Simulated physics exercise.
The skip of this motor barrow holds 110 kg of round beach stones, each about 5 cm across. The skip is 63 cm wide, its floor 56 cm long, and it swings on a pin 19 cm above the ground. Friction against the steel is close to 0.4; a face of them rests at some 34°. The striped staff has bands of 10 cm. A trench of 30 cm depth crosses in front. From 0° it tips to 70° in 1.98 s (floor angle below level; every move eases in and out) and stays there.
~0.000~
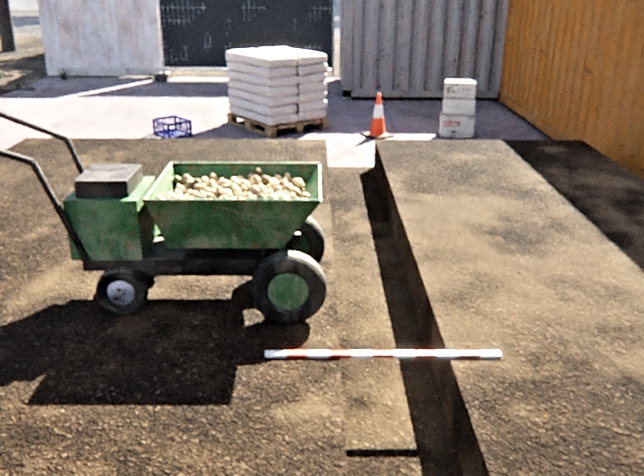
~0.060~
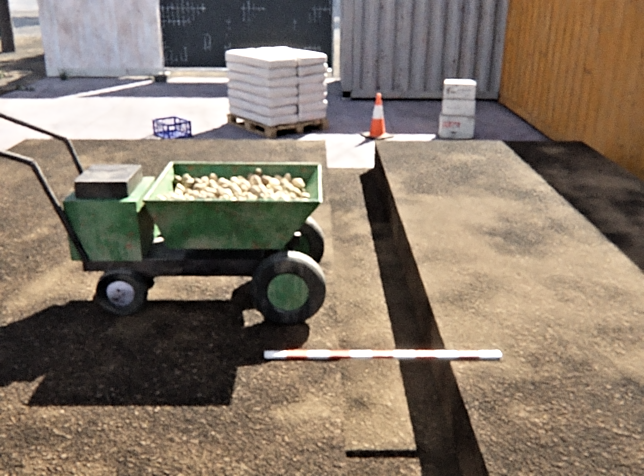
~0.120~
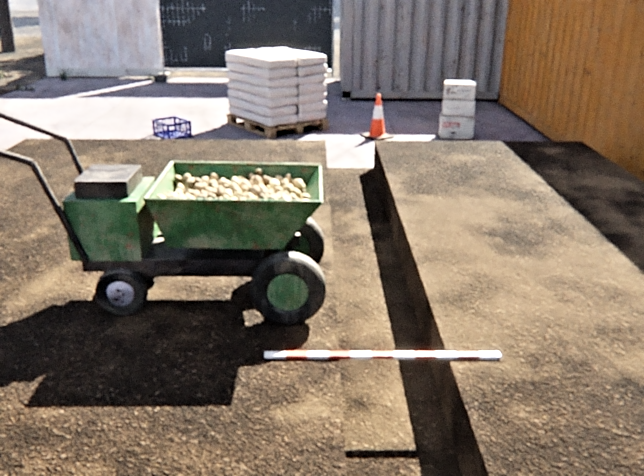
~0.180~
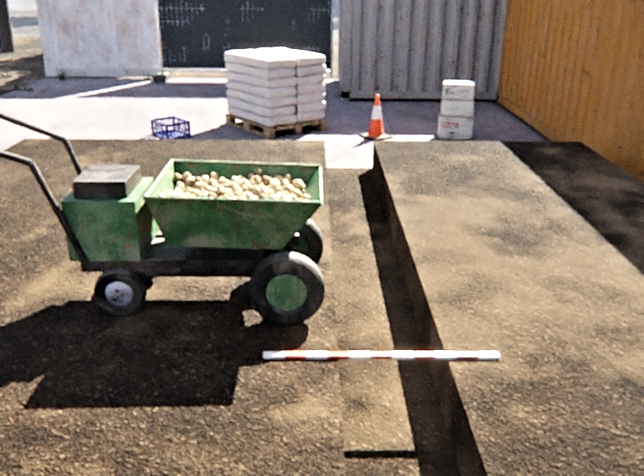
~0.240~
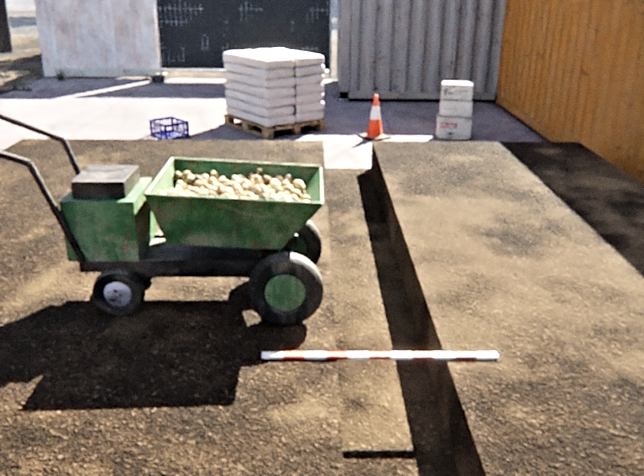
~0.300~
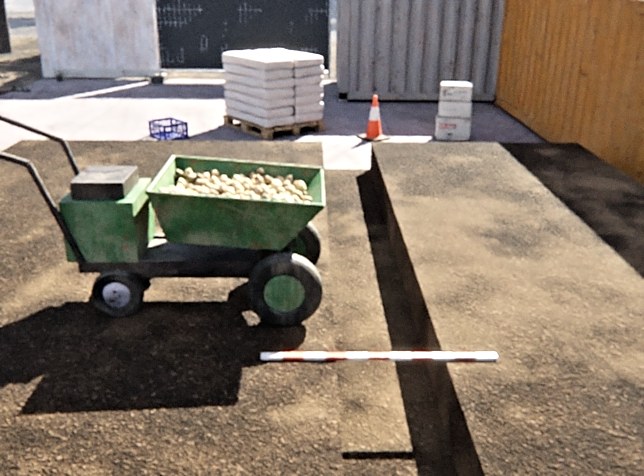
A green motor barrow stands by a trench as its stone-filled skip tilts slightly rightward.
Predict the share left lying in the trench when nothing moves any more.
Some 86 per cent of it.
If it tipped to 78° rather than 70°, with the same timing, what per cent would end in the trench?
In that case some 85 per cent.
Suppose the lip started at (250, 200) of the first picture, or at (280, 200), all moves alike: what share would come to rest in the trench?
First some 100, then 100 per cent.
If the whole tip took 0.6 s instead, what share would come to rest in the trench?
In that case some 55 per cent.
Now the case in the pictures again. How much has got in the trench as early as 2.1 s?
Some 50 per cent.
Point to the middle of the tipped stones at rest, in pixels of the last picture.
Their middle is at about (398, 335).
After 1.5 s the floor is at 59°; 98 % in the skip, 2 % in the trench; the foremost stones are at (396, 277).
After 2.1 s the floor is at 70°; 42 % in the skip, 49 % in the trench, 9 % past the trench; the foremost stones are at (490, 300).
After 2.4 s the floor is at 70°; 16 % in the skip, 70 % in the trench, 14 % past the trench; the foremost stones are at (535, 293).
After 4.4 s the floor is at 70°; 0 % in the skip, 86 % in the trench, 14 % past the trench; the foremost stones are at (551, 285).
